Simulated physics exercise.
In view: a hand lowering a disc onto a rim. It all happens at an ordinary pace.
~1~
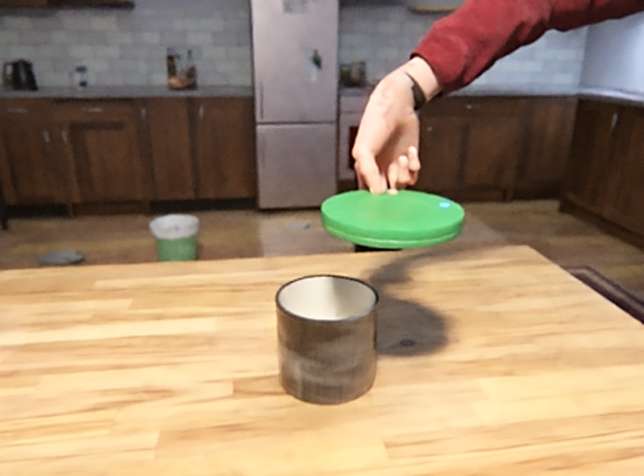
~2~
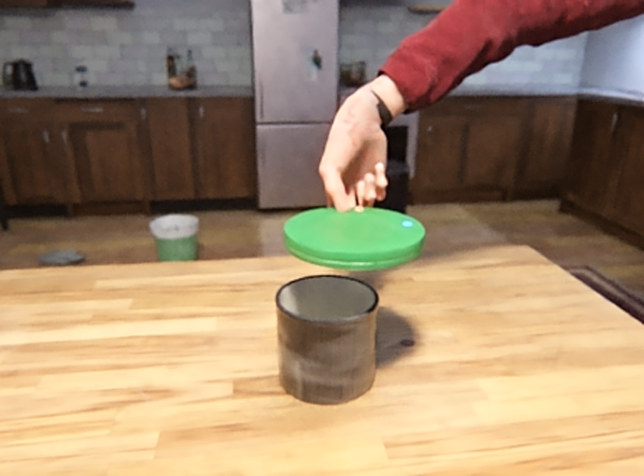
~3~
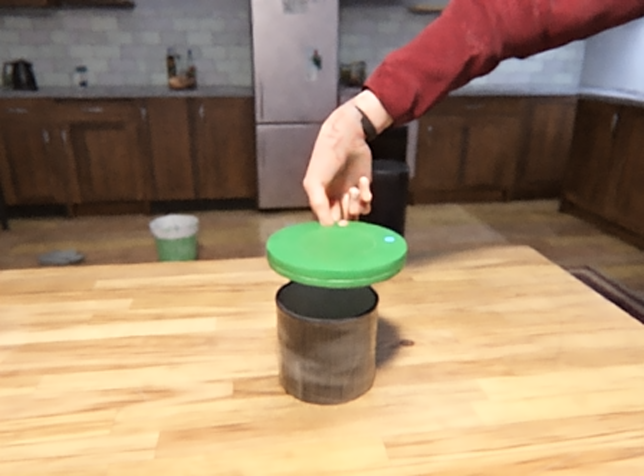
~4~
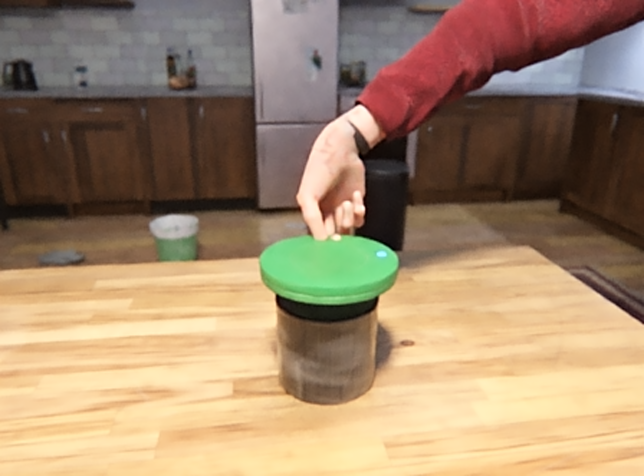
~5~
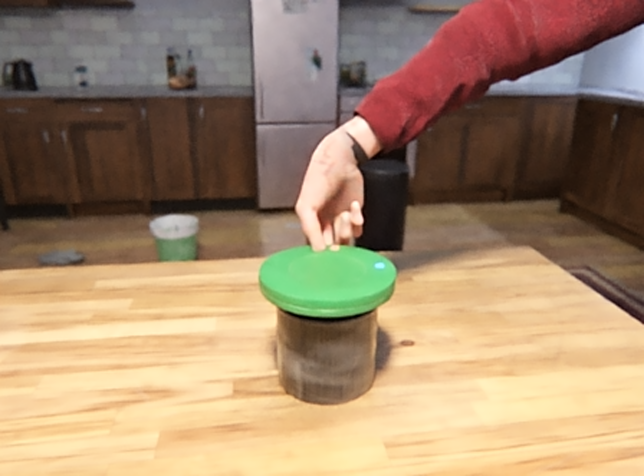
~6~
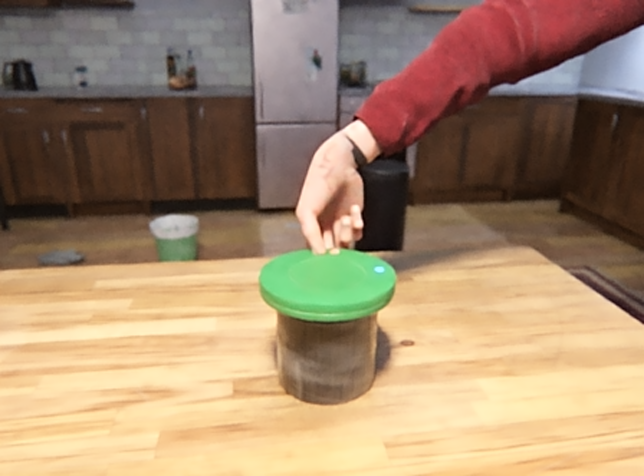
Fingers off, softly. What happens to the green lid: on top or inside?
Here the green lid rests on the rim.
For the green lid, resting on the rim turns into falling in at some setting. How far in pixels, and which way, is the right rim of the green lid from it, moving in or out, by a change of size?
About 20 pixels left.
Then, 0.10 s past the last view, green lid moving near (327, 287).
Finally, the green lid covers the opening, near (327, 287).
